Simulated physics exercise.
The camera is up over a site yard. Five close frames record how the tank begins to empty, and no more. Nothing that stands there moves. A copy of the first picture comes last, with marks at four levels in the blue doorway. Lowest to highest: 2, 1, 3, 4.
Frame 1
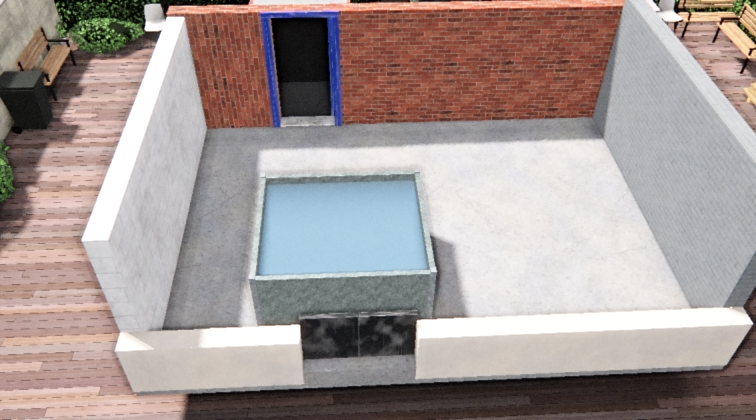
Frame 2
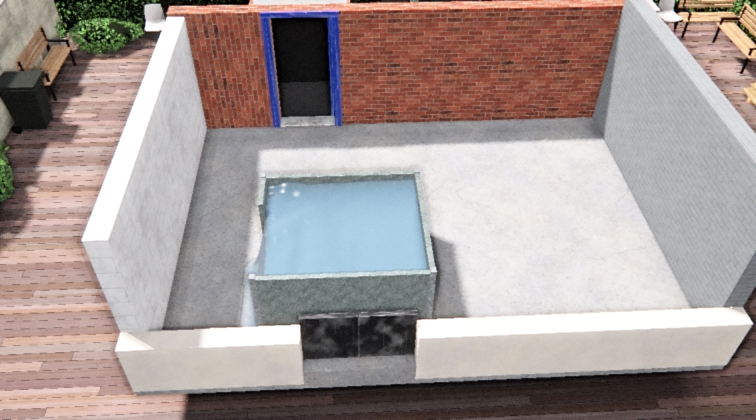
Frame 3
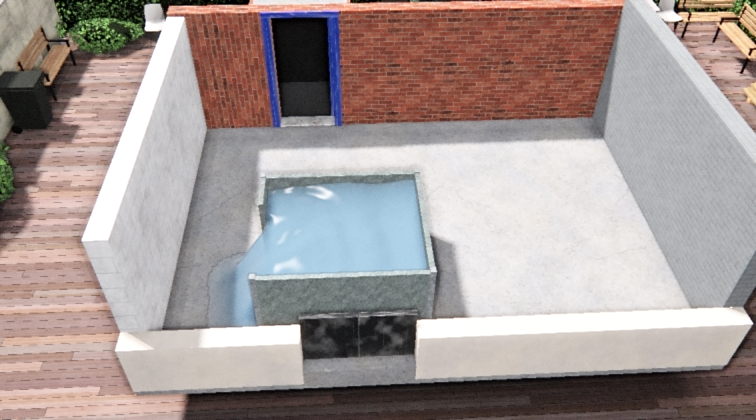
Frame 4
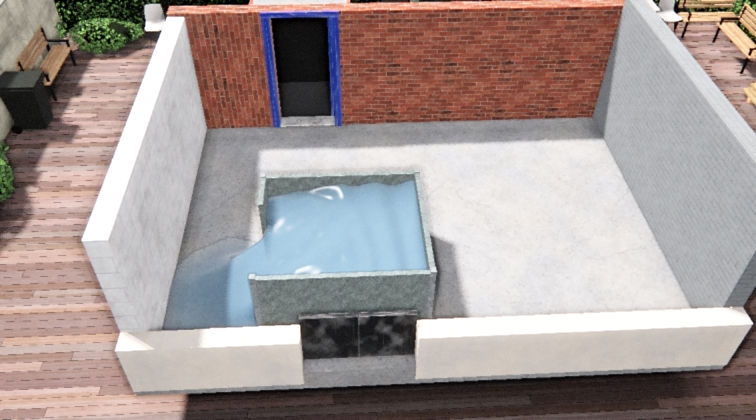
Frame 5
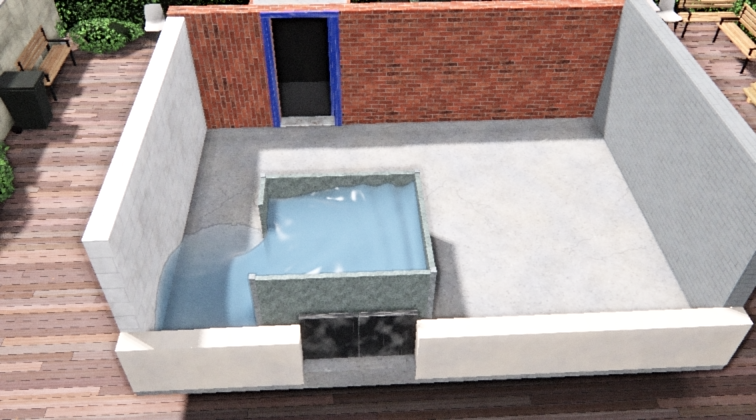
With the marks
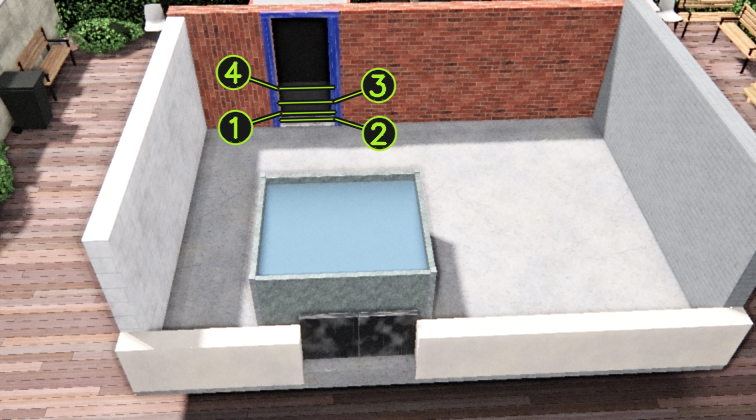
Water pouring out through the left side of a stone tank and spreading across the grey floor beside the white wall.
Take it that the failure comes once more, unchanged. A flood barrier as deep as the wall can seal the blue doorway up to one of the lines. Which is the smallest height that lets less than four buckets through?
1 will do.
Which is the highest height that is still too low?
That is height 2.
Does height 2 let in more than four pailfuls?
Yes, that goes wrong.
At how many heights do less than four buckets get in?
Three.
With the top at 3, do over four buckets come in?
No, not at all.
On the marked copy, 1 at (307, 112); 2 at (307, 119); 3 at (306, 102); 4 at (305, 88); from the bottom up 2, 1, 3, 4.
Choosing 1, a splash gets over, under a bucket.
Choosing 2, about 12 bucketfuls get in.
Choosing 3, nothing gets over.
Choosing 4, nothing gets over.
